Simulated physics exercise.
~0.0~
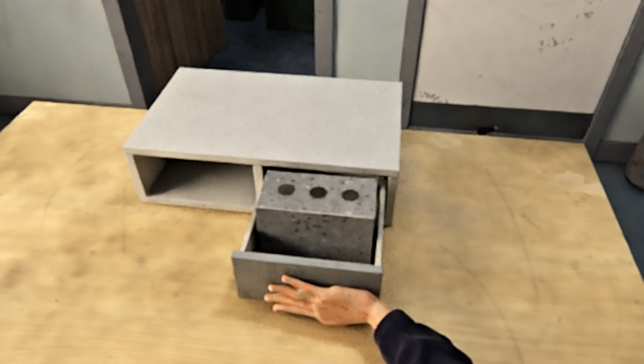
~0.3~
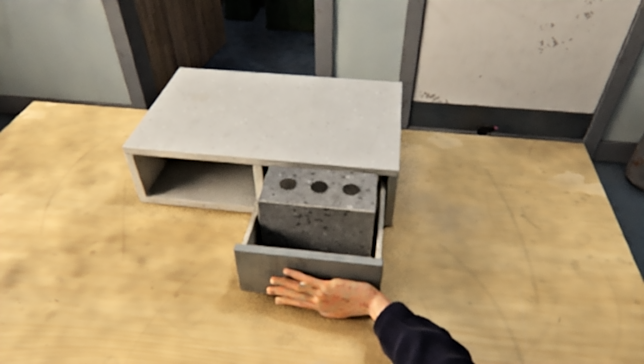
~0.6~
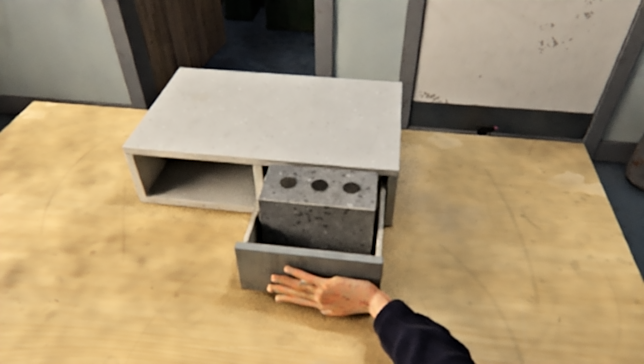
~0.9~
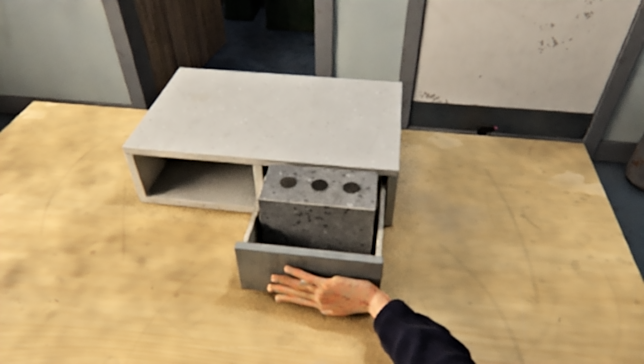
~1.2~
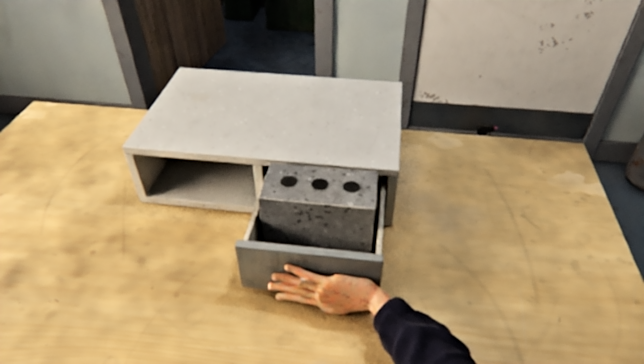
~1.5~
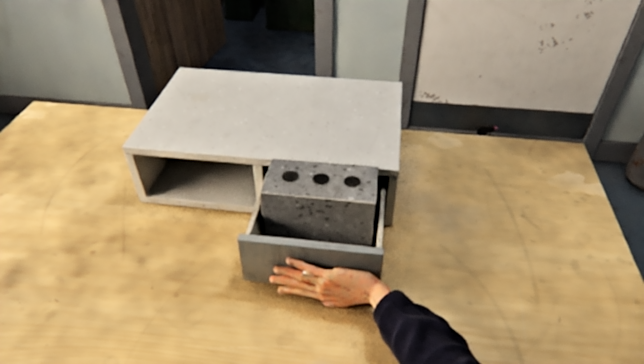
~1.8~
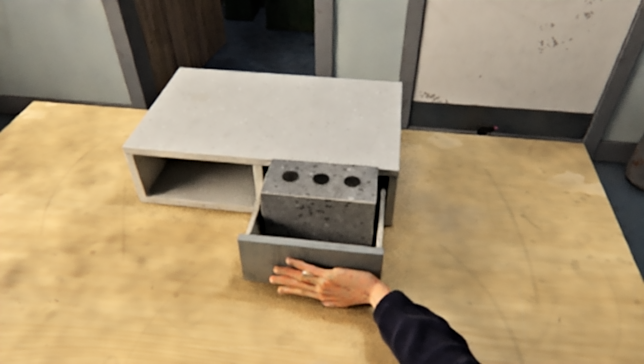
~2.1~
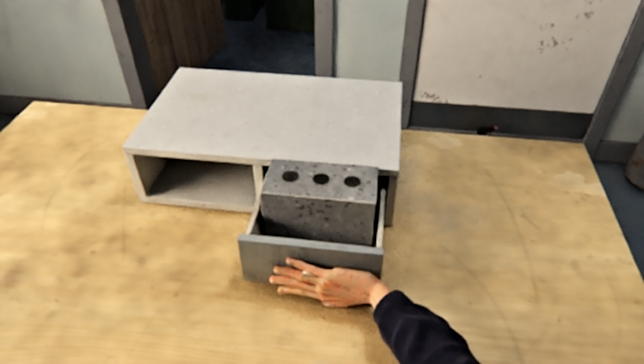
The clip shows a hand pressing on the front of an open drawer holding an upright grey brick with dark holes, set in a pale chest on a wooden table. The drawer shifts inward only slightly, then rests still open, with the hand against its front.
